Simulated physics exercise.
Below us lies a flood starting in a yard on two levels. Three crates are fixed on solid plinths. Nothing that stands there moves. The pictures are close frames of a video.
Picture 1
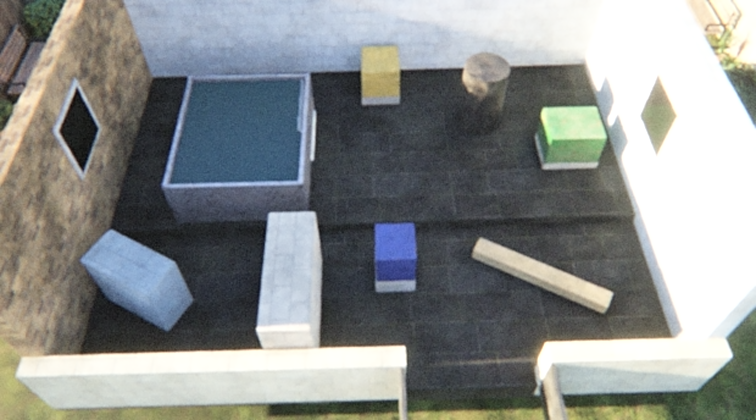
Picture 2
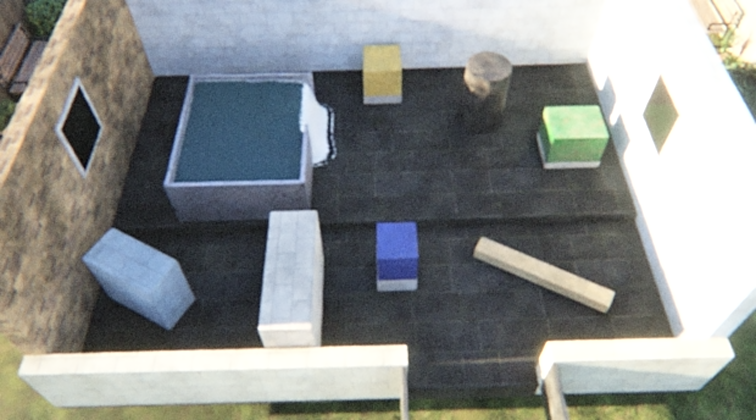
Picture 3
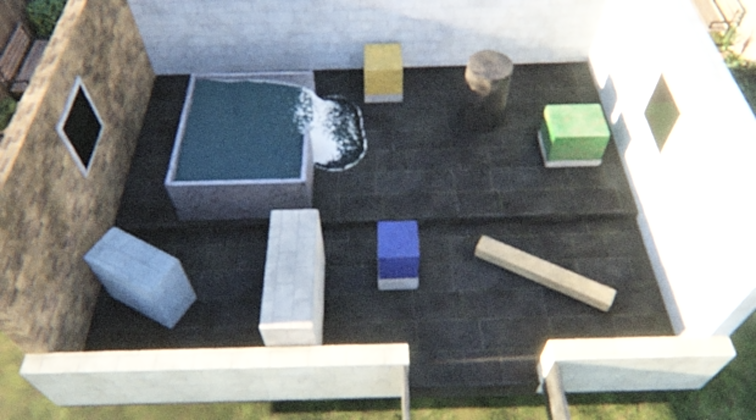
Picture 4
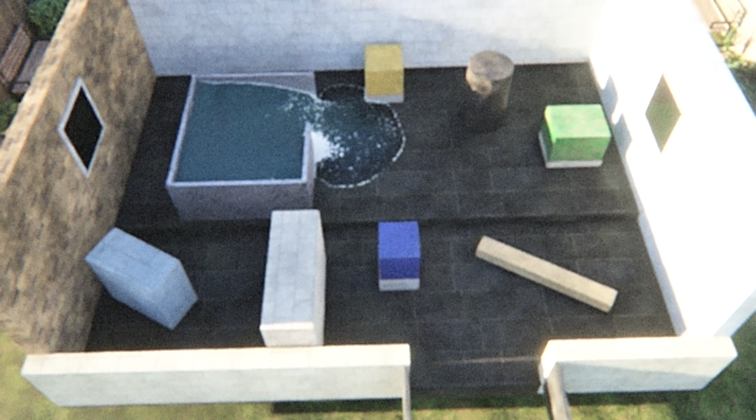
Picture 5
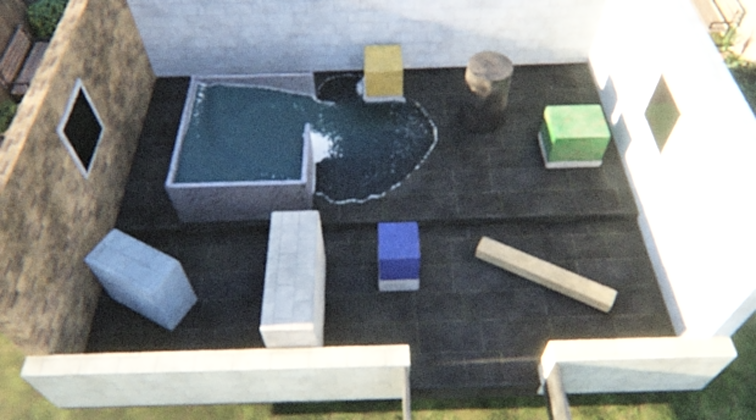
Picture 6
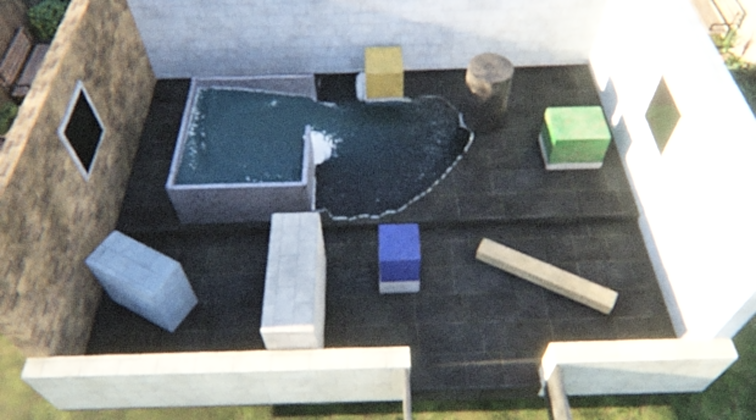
A large grey-walled tank of dark teal water stands at the back left of a walled, dark-paved yard on two levels, seen from high above. A yellow block, a brown stump and a green block sit to its right, with pale blue, white and blue blocks and a beam in front. Water bursts from the tank's right side, foaming, and spreads rightward past the yellow block towards the stump.
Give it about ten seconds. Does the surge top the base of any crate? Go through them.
In the end: The yellow crate is wetted; the green crate is wetted; the blue crate escapes dry.
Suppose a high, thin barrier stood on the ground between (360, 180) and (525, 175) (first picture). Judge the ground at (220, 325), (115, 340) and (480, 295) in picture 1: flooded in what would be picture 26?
As listed: Free of water, no water, no water.
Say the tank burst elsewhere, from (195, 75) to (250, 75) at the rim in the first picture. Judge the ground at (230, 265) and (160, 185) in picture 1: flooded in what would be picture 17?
In that order: Not flooded, covered.
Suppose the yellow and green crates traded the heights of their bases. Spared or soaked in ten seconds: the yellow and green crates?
One by one: Yellow crate gets wet; green crate is wetted.
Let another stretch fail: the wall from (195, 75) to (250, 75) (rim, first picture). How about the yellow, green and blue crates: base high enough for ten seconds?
The yellow one takes water; the green one remains dry; the blue one remains dry.
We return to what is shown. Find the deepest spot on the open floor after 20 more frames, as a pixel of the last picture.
I would point to (675, 364).
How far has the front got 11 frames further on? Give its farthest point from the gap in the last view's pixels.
At about (644, 268).
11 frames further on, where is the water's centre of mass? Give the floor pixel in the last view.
Close to (332, 151).
A moment on, water covers 30 % of the floor; the yellow crate water round its plinth, the green crate water round its plinth, the blue crate water round its plinth.
Next, water covers 45 % of the floor; the yellow crate water round its plinth, the green crate water round its plinth, the blue crate water round its plinth.
Then, water covers 60 % of the floor; the yellow crate water round its plinth, the green crate water round its plinth, the blue crate water round its plinth.
Later, water covers 80 % of the floor; the yellow crate water round its plinth, the green crate water round its plinth, the blue crate water round its plinth.
In the end, water covers 90 % of the floor; the yellow crate was topped, the green crate was topped, the blue crate stayed above the water.
